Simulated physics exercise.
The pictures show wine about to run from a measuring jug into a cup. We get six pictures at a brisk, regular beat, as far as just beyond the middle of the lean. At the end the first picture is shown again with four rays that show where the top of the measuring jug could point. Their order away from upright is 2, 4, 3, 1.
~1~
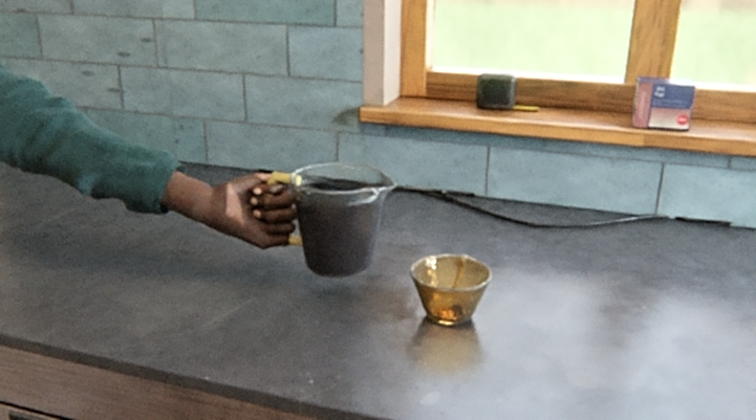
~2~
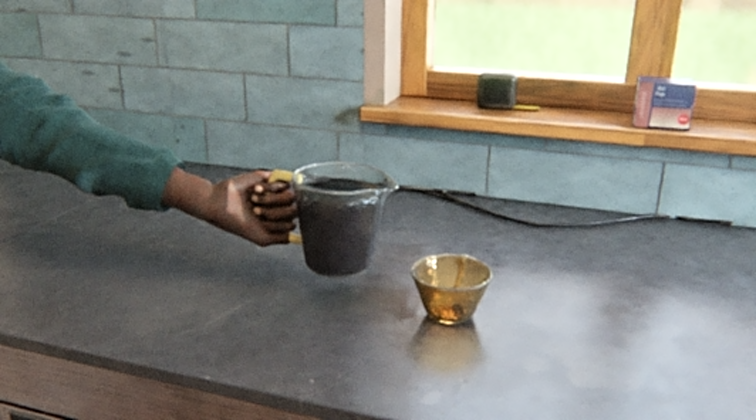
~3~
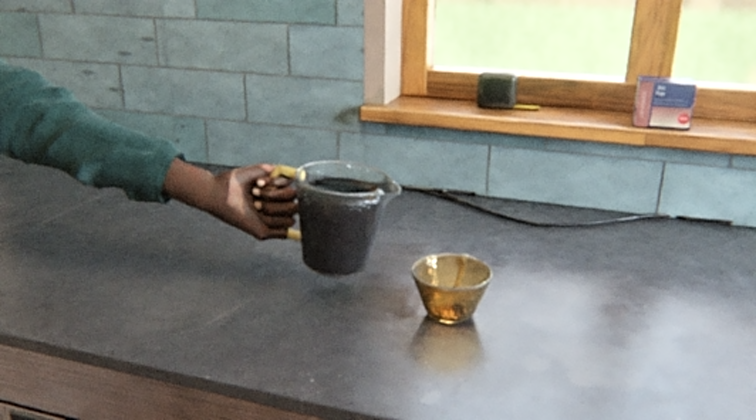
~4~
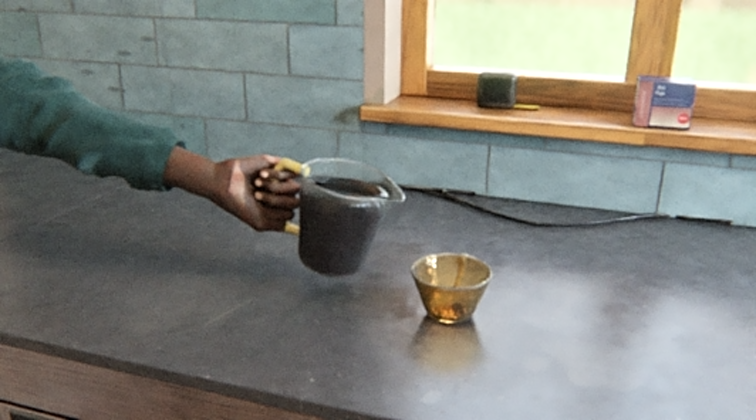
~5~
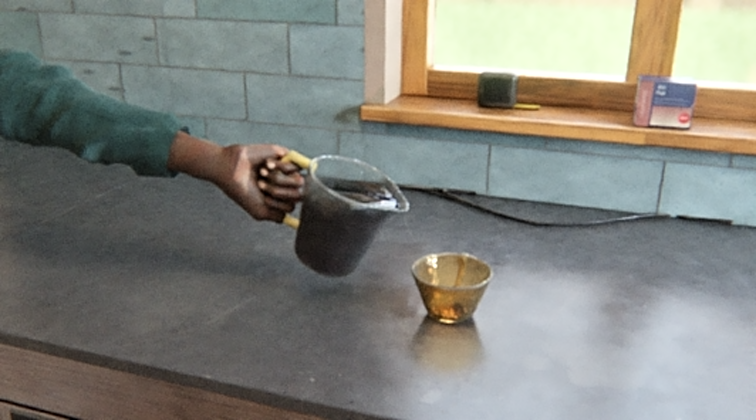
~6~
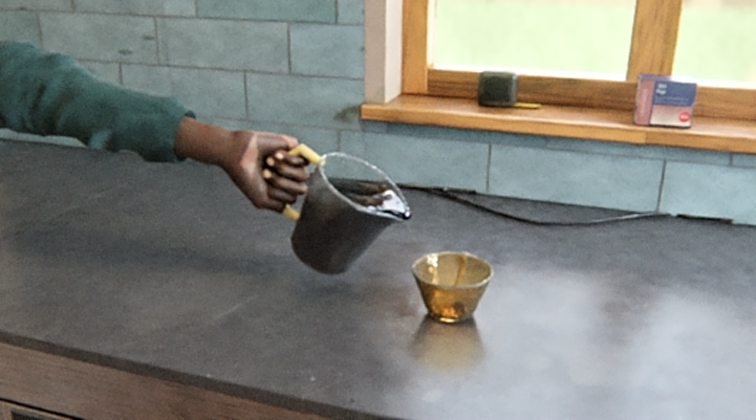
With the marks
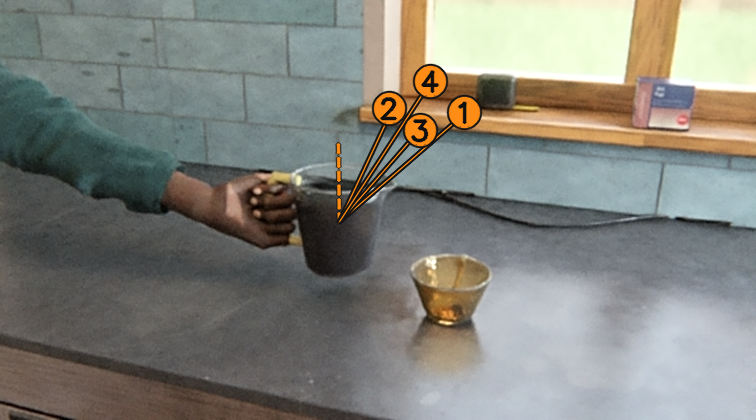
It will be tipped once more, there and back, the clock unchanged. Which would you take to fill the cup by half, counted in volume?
Choose 3.
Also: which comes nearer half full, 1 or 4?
That would be 1.
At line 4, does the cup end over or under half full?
Under half.
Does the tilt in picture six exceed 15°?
Yes, it does.
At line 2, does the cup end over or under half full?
Under half.
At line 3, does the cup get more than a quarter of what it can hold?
Yes, clearly.
In orange, 1 at (452, 124); 2 at (384, 125); 3 at (408, 142); 4 at (421, 96).
For line 1, the cup ends with about 64 % of what it can hold; 4 % of the wine is spilt.
For line 2, the cup ends with about 11 % of what it can hold.
For line 3, the cup ends with about 48 % of what it can hold.
For line 4, the cup ends with about 28 % of what it can hold.
